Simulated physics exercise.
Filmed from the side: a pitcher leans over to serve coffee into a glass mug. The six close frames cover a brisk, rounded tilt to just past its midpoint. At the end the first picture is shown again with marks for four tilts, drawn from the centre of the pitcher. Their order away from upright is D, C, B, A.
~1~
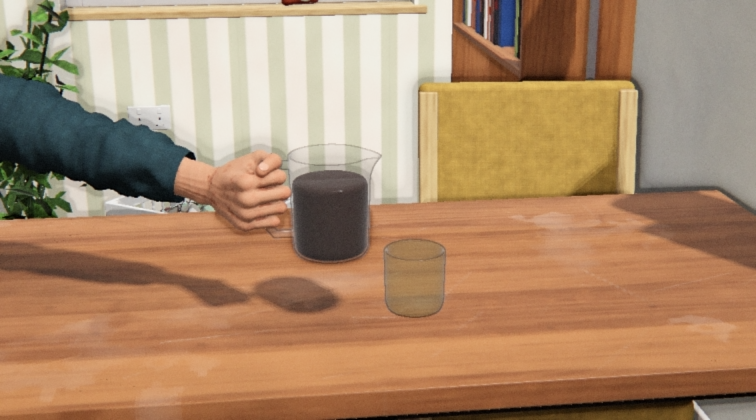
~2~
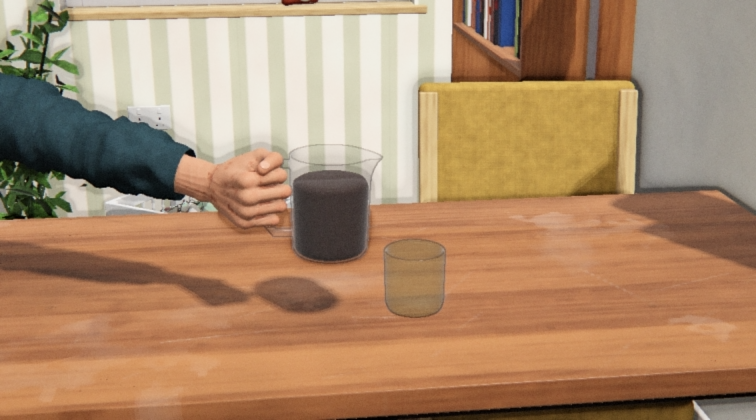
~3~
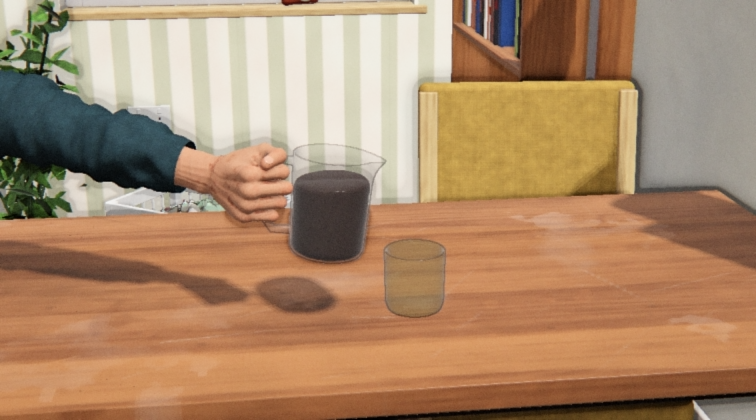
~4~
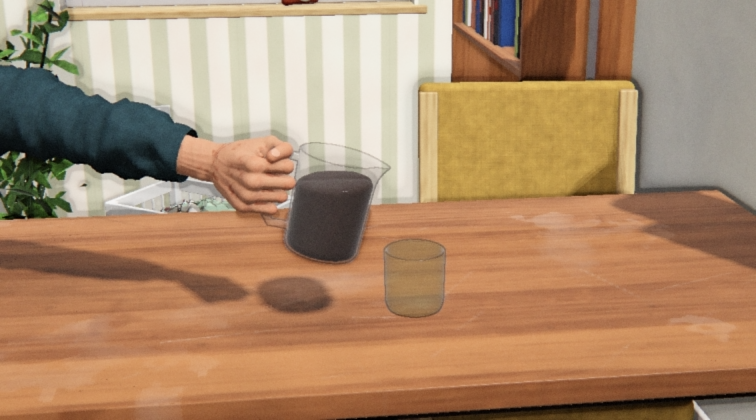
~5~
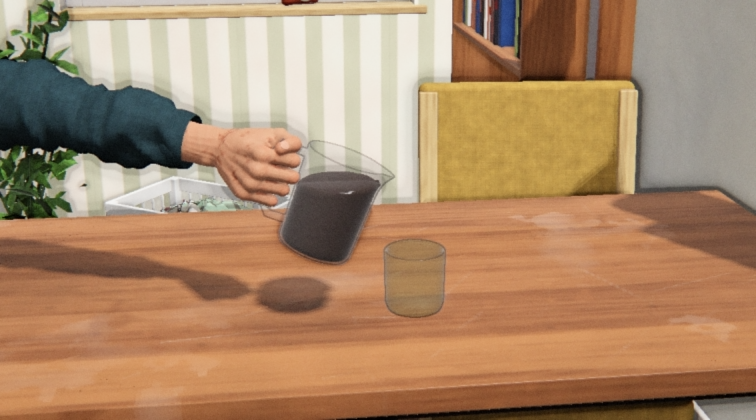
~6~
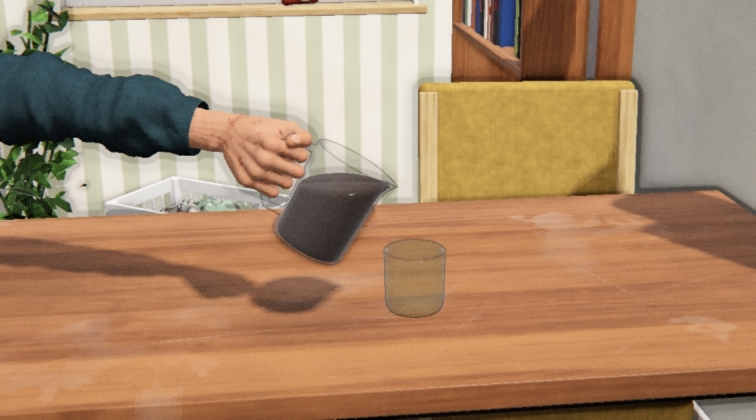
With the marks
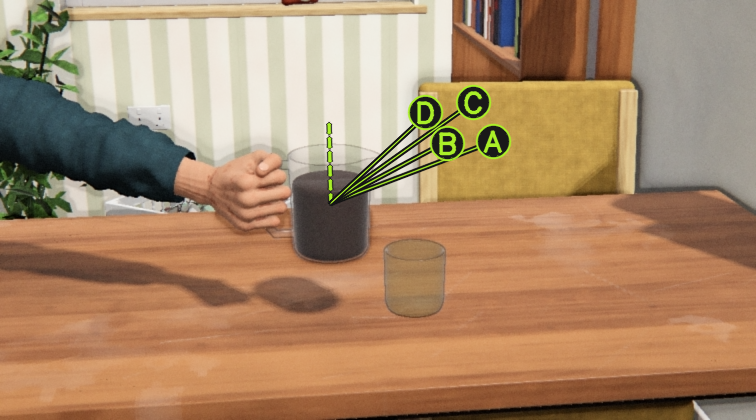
A hand holds a clear pitcher of dark liquid upright, then tilts it rightward beside a glass.
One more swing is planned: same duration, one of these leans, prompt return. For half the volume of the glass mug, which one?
Use tilt C.
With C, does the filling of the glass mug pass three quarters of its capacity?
No, it does not.
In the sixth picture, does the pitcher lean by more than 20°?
Yes, it does.
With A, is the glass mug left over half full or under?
Over half.
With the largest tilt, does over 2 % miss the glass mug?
Yes, it does.
In lime, A at (477, 147); B at (431, 149); C at (459, 111); D at (414, 125).
With A, the glass mug ends with about 84 % of what it can hold; 11 % of the coffee is spilt.
With B, the glass mug ends with about 75 % of what it can hold.
With C, the glass mug ends with about 49 % of what it can hold.
With D, the glass mug ends with about 28 % of what it can hold.
